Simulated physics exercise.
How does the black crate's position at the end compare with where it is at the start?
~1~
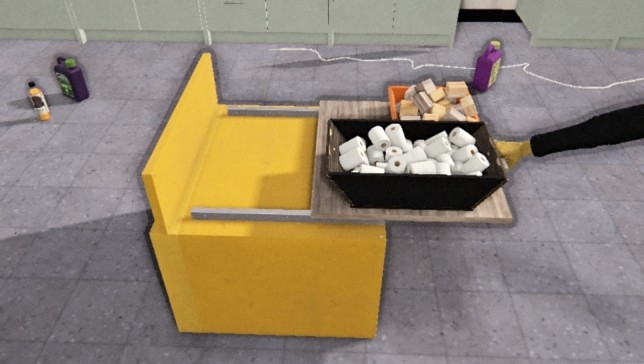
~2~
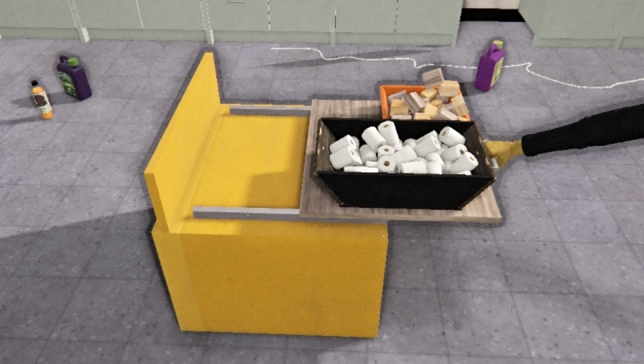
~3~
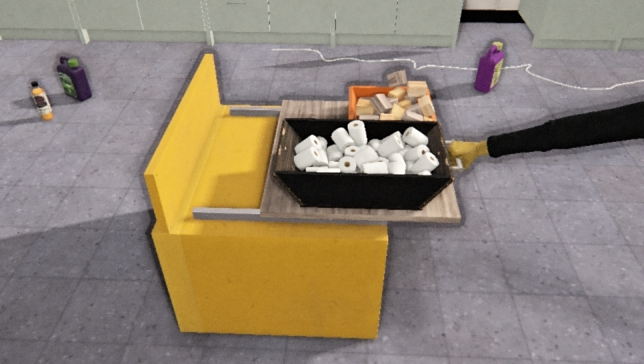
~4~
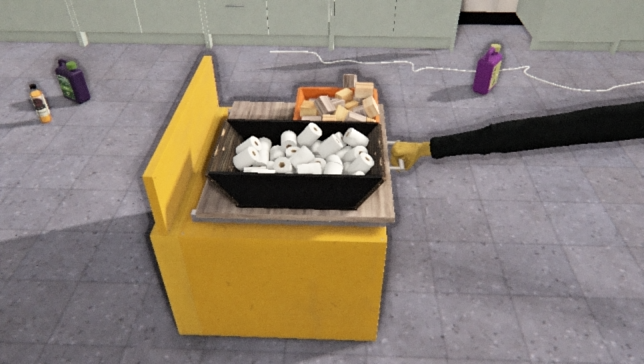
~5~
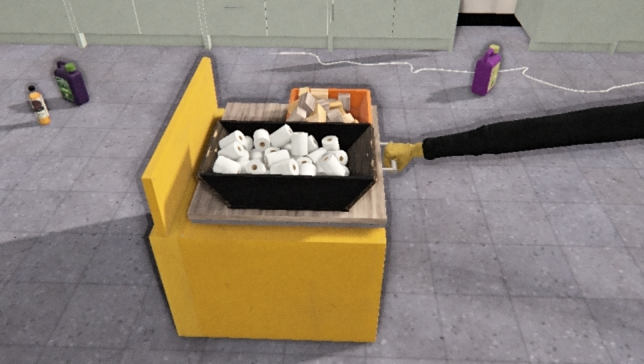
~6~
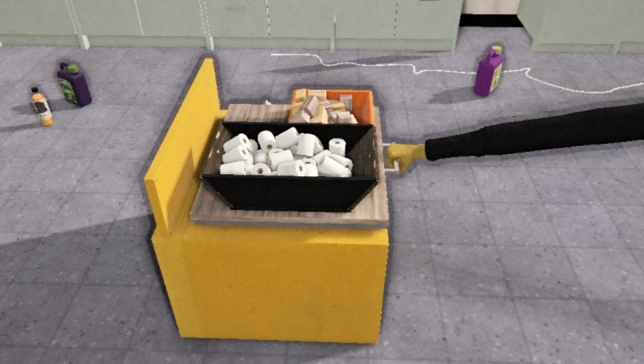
It starts out to the right on the extended shelf, and it ends well to the left, above the yellow base and closer to the tall back panel.
